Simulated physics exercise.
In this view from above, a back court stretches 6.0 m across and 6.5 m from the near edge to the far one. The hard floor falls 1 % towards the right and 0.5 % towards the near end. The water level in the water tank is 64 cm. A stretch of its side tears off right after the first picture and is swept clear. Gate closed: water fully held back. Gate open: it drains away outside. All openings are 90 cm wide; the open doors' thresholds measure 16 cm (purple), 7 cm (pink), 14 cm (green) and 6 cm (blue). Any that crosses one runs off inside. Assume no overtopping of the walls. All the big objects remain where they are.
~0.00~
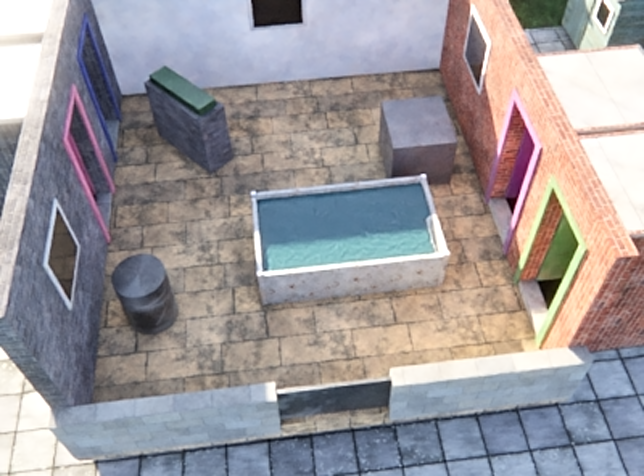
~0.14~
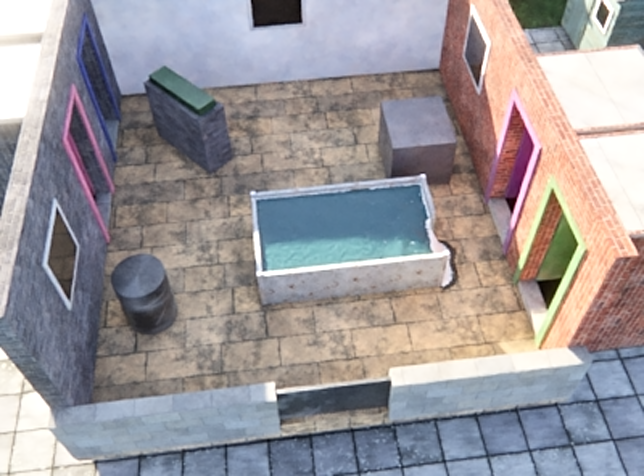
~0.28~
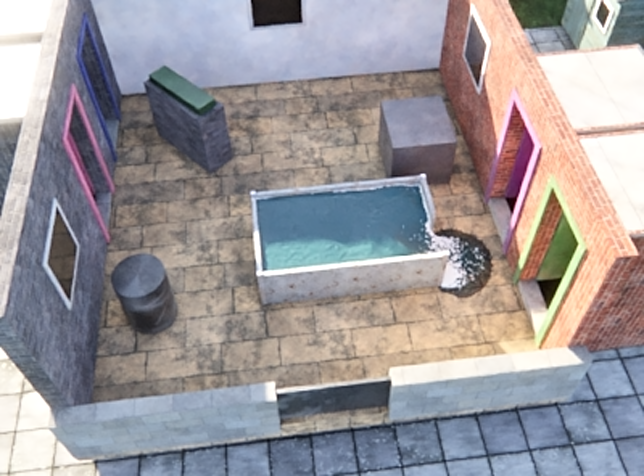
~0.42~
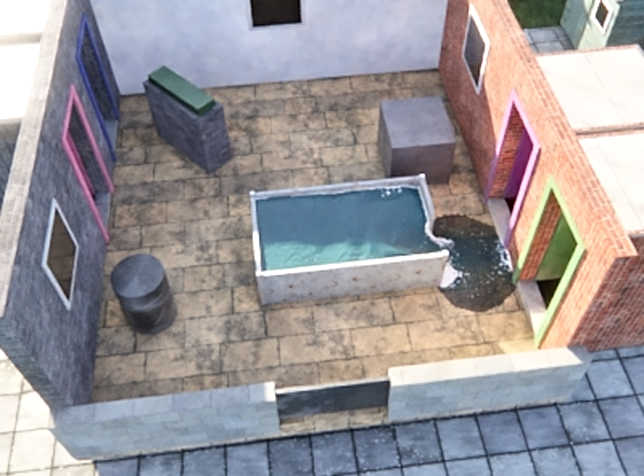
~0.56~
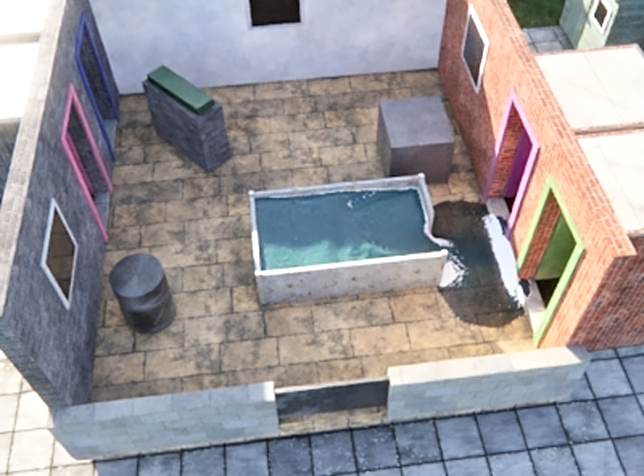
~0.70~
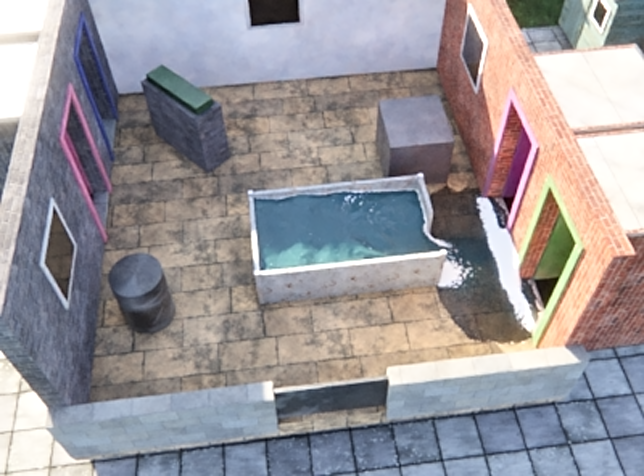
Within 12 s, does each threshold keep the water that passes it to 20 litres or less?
Outcome: Purple door: Limit broken, pink door: Limit unbroken, green door: Limit broken, blue door: Limit unbroken.
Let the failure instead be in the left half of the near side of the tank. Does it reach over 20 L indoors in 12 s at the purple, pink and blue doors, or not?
Purple short, pink short, blue short.
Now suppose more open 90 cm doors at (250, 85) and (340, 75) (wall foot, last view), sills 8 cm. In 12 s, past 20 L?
Door 1: Lower; door 2: Lower.
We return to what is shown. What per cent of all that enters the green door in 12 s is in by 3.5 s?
Some 80 per cent by then.
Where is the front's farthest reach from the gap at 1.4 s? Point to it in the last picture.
That's around (454, 125) in the last picture.
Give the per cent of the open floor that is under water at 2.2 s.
Near 20 per cent is wet.
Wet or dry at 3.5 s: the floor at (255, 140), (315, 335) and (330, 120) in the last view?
Untouched, submerged, untouched.
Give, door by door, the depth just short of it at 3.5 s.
Purple 19 cm, pink 0 cm, green 17 cm, blue 0 cm.
After 1.4 s water covers 10 % of the floor and is deepest (44 cm) near (544, 375); purple door 28 cm at the sill, 23 L in, pink door not reached, green door 26 cm at the sill, 17 L in, blue door not reached.
After 2.2 s water covers 20 % of the floor and is deepest (38 cm) near (540, 363); purple door 26 cm at the sill, 70 L in, pink door not reached, green door 24 cm at the sill, 54 L in, blue door not reached.
After 3.5 s water covers 40 % of the floor and is deepest (28 cm) near (540, 363); purple door 19 cm at the sill, 113 L in, pink door not reached, green door 17 cm at the sill, 90 L in, blue door not reached.
After 7.0 s water covers 85 % of the floor and is deepest (18 cm) near (544, 375); purple door 11 cm at the sill, 133 L in, pink door 3 cm at the sill, 0 L in, green door 12 cm at the sill, 108 L in, blue door not reached.
After 12.0 s water covers 100 % of the floor and is deepest (11 cm) near (544, 375); purple door 7 cm at the sill, 133 L in, pink door 7 cm at the sill, 0 L in, green door 8 cm at the sill, 109 L in, blue door 5 cm at the sill, 0 L in.
